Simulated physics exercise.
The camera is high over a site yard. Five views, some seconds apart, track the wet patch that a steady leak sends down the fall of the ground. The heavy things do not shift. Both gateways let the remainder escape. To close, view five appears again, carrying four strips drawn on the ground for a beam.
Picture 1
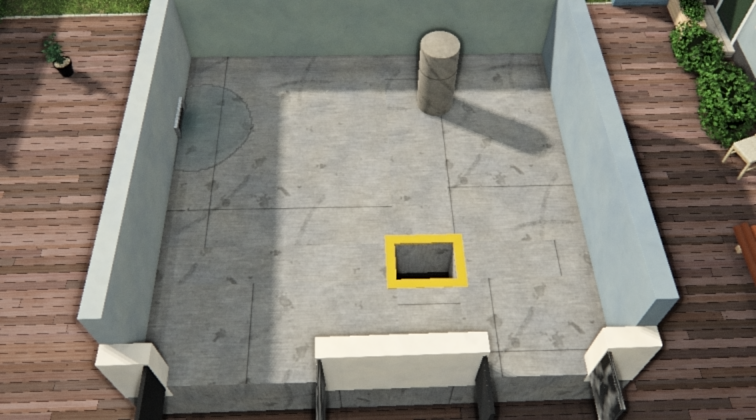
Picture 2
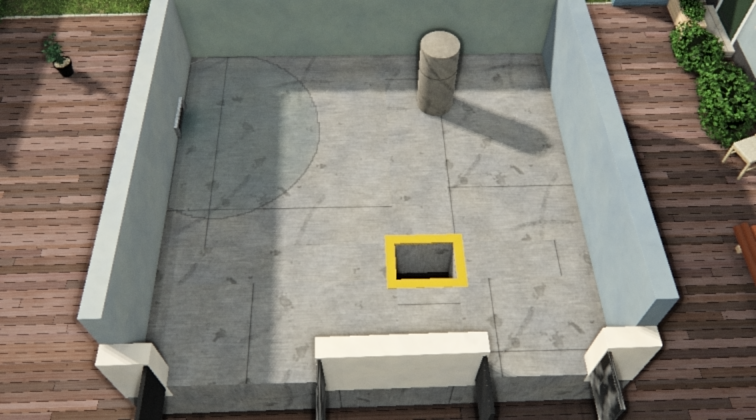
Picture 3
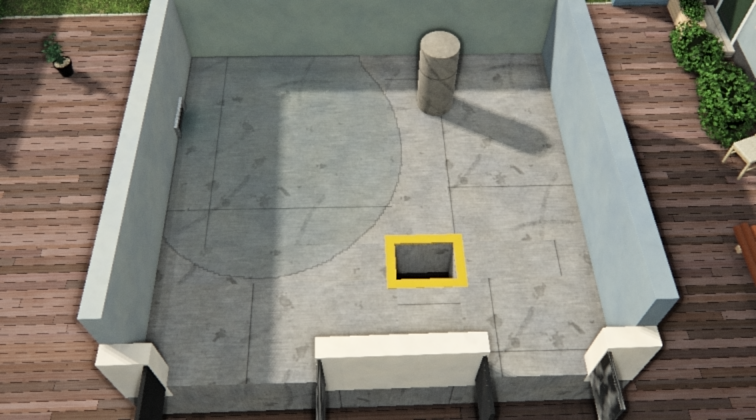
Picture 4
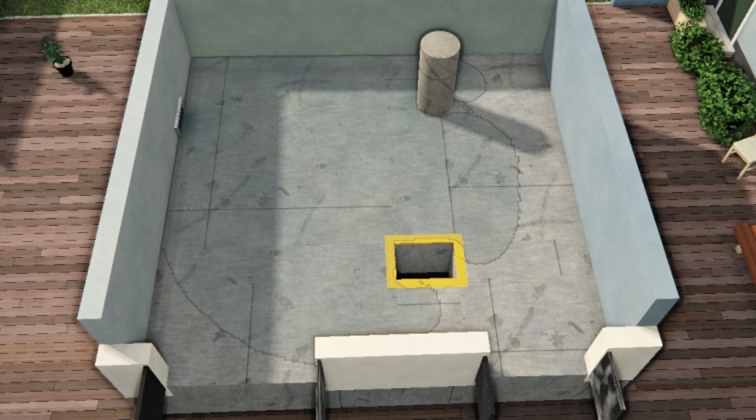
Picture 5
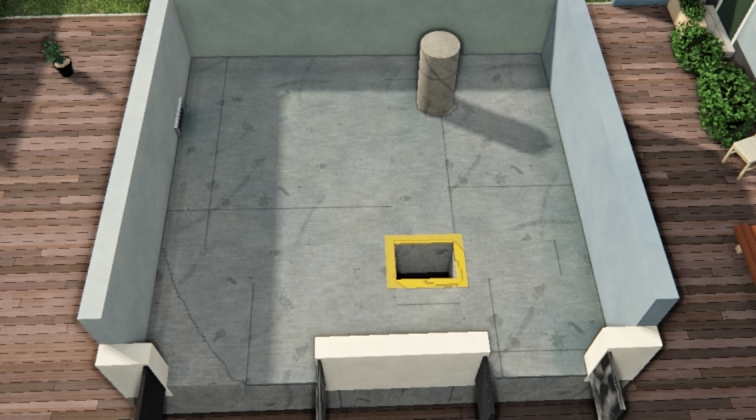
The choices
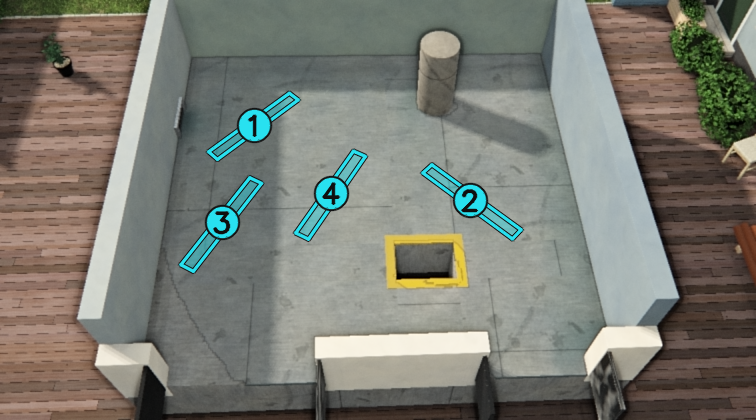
Walled concrete yard seen from above, a thin sheet of water spreading from the left wall, around a pillar and into a yellow-edged pit.
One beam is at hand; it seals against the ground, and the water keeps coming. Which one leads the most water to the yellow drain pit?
2.
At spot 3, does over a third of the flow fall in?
No, it does not.
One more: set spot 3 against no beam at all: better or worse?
Spot 3 is worse.
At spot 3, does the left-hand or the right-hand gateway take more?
The right gate.
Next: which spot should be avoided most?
Spot 4.
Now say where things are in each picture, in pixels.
Outfall at (179, 119); yellow drain pit at (425, 261); open gate at (532, 357); open gate at (245, 365); water covers 5 % of the ground and shows as far out as (217, 161); yellow drain pit still dry.
Water covers 18 % of the ground and shows as far out as (314, 134); yellow drain pit still dry.
Water covers 38 % of the ground and shows as far out as (389, 185); yellow drain pit still dry.
Water covers 67 % of the ground and shows as far out as (500, 245); yellow drain pit taking water.
Water covers 92 % of the ground and shows as far out as (592, 295); yellow drain pit taking water.
On the marked copy, 1 from (213, 155) to (293, 96); 2 from (427, 168) to (516, 234); 3 from (187, 268) to (255, 180); 4 from (302, 236) to (359, 153).
Choosing 1, about 15 % of the stream runs into the yellow drain pit, about 85 % out by the gates.
Choosing 2, about 27 % of the stream runs into the yellow drain pit, about 73 % out by the gates.
Choosing 3, about 18 % of the stream runs into the yellow drain pit, about 82 % out by the gates.
Choosing 4, about 7 % of the stream runs into the yellow drain pit, about 93 % out by the gates.
